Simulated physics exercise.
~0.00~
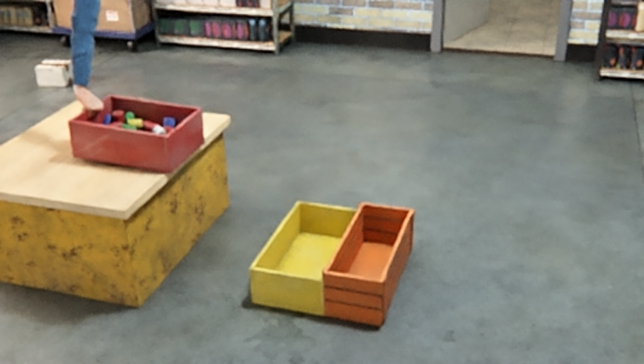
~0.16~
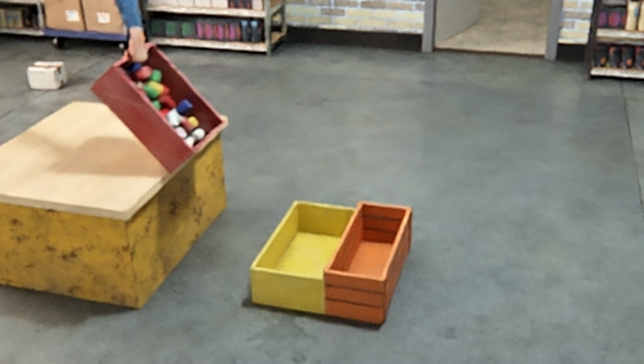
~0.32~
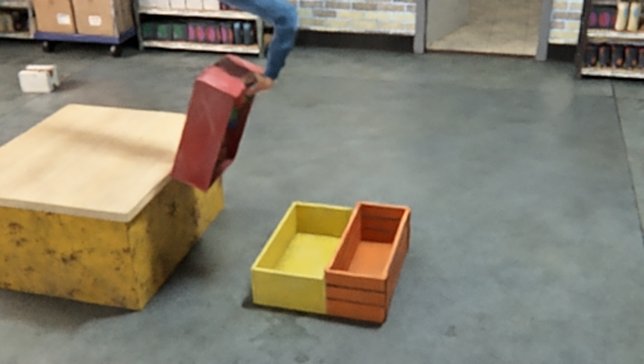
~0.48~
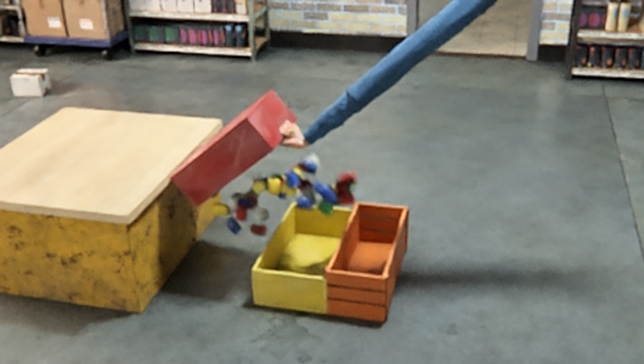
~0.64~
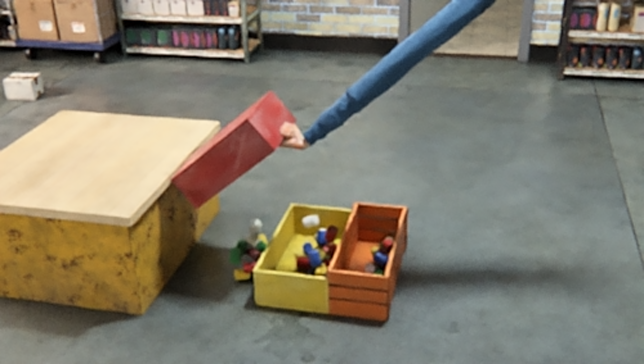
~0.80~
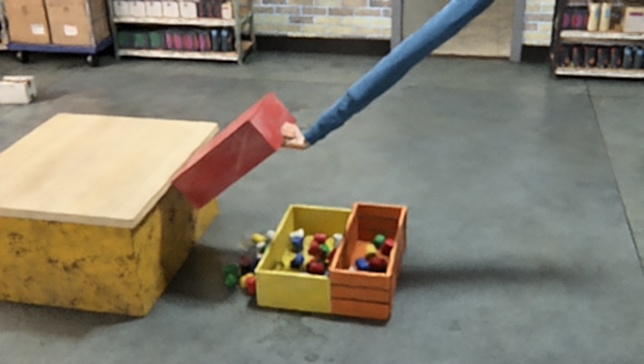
A red crate tips over, spilling small colourful pieces into yellow and orange bins and onto the floor.
